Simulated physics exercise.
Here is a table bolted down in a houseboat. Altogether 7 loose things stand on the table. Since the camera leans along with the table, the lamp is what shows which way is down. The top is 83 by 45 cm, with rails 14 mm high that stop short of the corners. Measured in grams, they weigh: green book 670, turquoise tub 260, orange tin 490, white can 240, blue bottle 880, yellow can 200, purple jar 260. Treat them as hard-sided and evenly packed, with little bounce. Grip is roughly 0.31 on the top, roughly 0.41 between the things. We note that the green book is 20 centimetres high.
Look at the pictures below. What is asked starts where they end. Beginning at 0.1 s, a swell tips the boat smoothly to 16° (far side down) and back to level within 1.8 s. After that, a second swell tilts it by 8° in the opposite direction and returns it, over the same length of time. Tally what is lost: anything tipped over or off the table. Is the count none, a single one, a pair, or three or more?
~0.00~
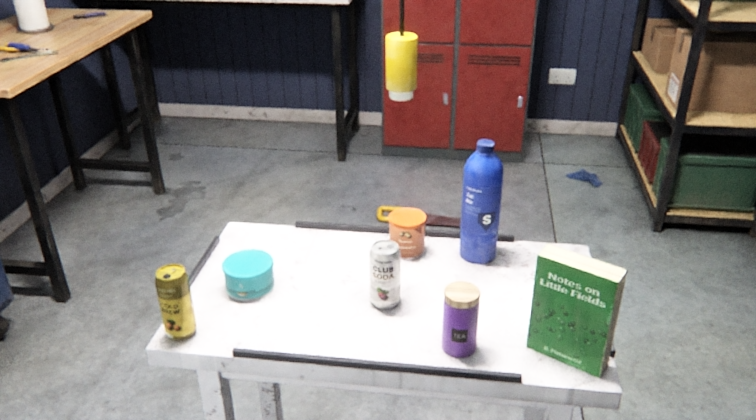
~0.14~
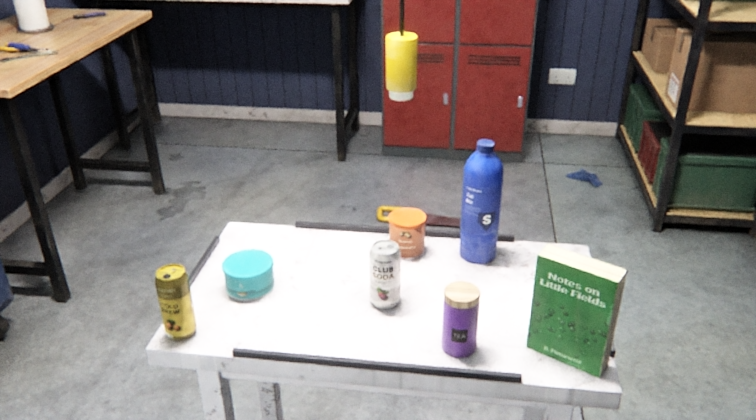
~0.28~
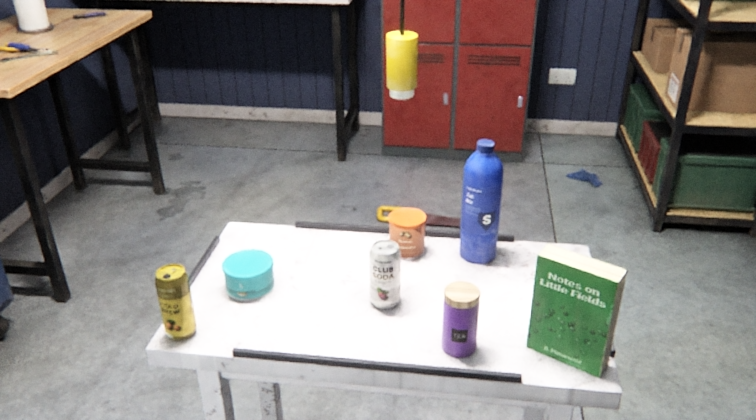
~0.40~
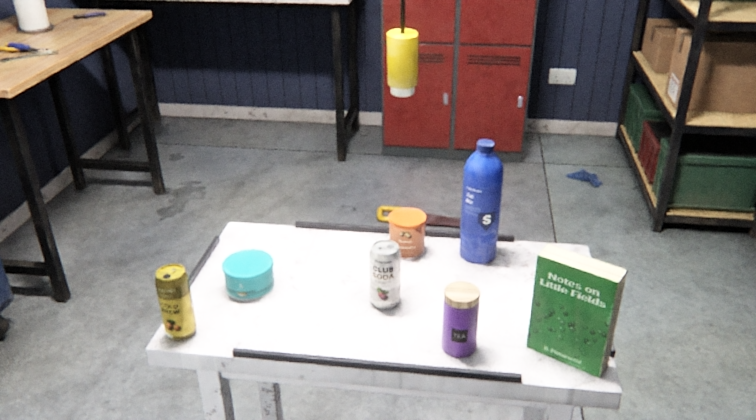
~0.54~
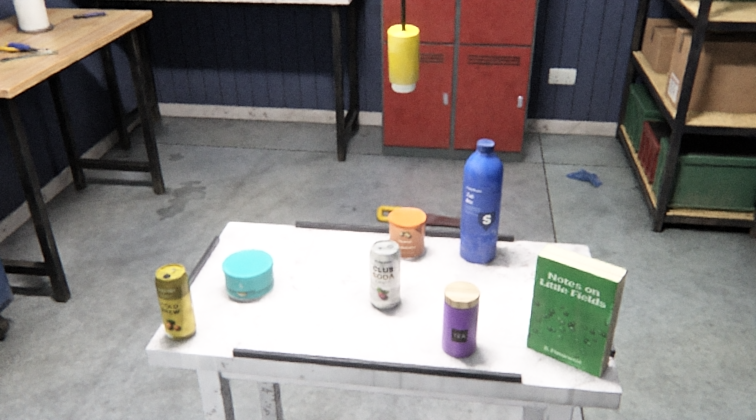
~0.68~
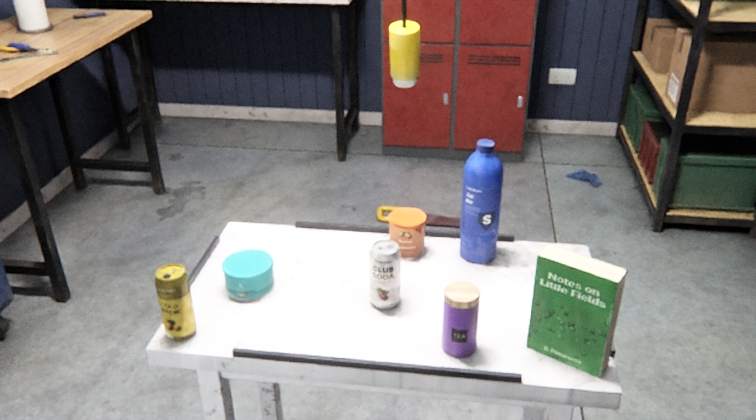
The count is a single one.
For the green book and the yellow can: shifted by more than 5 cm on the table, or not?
Here the green book moves off, and the yellow can is left in place.
After 1.18 s, boat heeled 14°, far side down; green book tipped 17° from how it sat near (581, 301).
After 1.38 s, boat heeled 10°, far side down; green book on its side near (593, 305).
After 2.38 s, boat heeled 4°, near side down; green book on its side near (591, 295).
At rest (4.2 s), tipped over on the table, green book; the other 6 in place, give or take 5 cm. In the last view, green book near (591, 295), turquoise tub near (249, 275).
